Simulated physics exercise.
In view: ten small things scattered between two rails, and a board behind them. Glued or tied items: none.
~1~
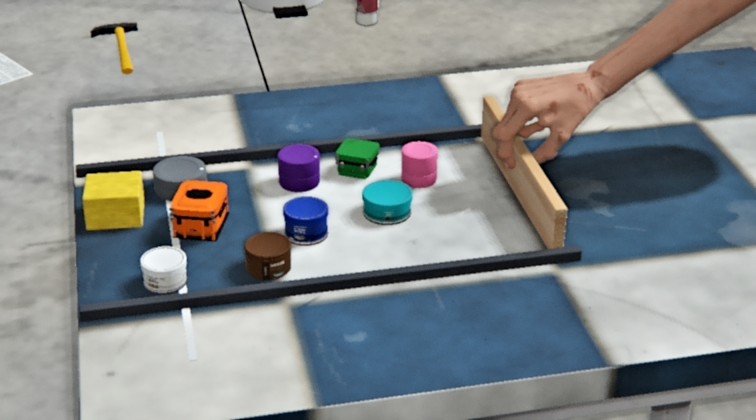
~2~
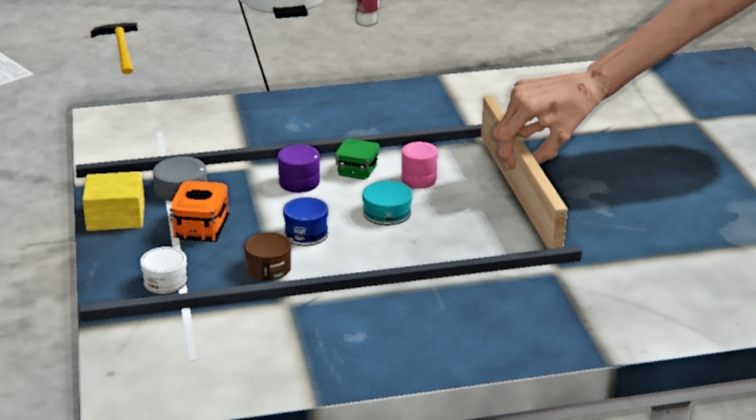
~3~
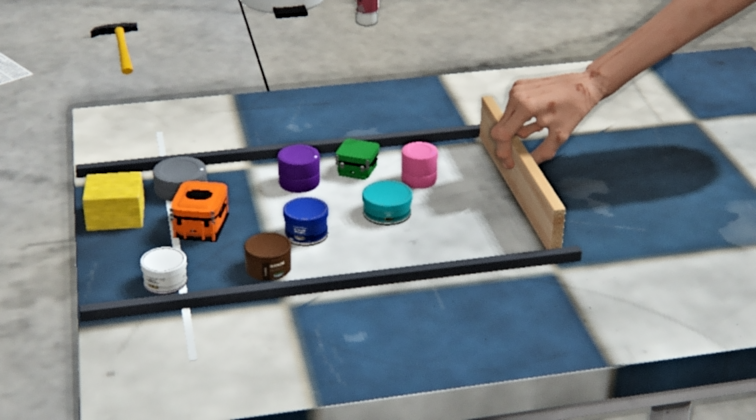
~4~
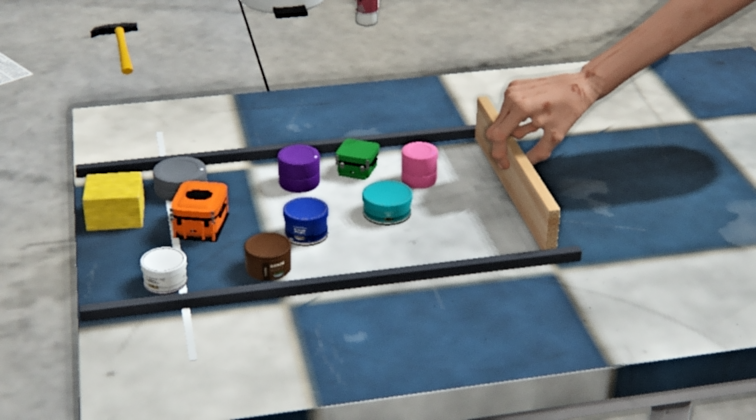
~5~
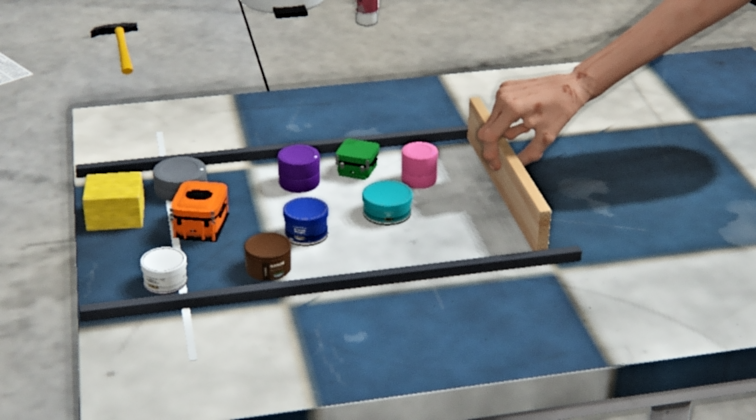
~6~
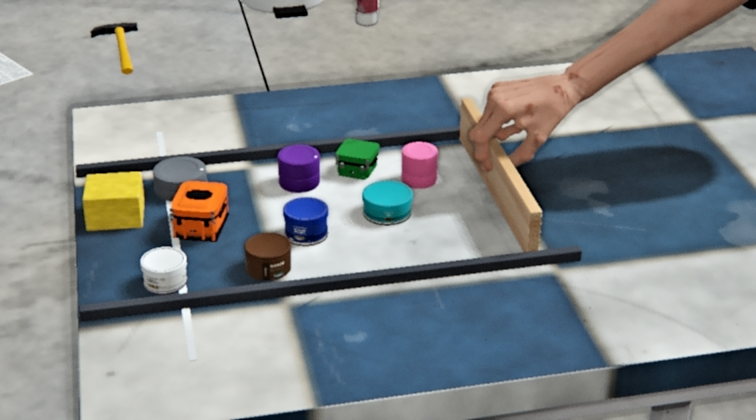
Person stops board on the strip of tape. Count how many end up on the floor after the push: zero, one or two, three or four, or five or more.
One or two.
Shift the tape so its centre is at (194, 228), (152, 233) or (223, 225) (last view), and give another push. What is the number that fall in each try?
Tallies in the order asked: 0, 2, 0.
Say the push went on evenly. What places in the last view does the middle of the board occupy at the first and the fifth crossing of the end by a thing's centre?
First about (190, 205), next about (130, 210).
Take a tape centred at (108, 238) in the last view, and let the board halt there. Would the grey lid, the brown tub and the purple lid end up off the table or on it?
First the grey lid, which leaves the top, then the brown tub, which stays on top, and the purple lid, which leaves the top.
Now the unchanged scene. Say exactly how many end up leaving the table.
1.
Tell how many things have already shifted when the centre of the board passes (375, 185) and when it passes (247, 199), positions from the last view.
The first number is 3, the next one 8.
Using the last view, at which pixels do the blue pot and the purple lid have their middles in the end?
About (155, 250), and the other about (117, 192).
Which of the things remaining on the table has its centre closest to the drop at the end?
It would be the grey lid.
Soon after, none off yet; yellow block at rest near (114, 201); white pot at rest near (164, 271); grey lid at rest near (180, 179).
In the end, the number that fall off is one or two; gone, yellow block.
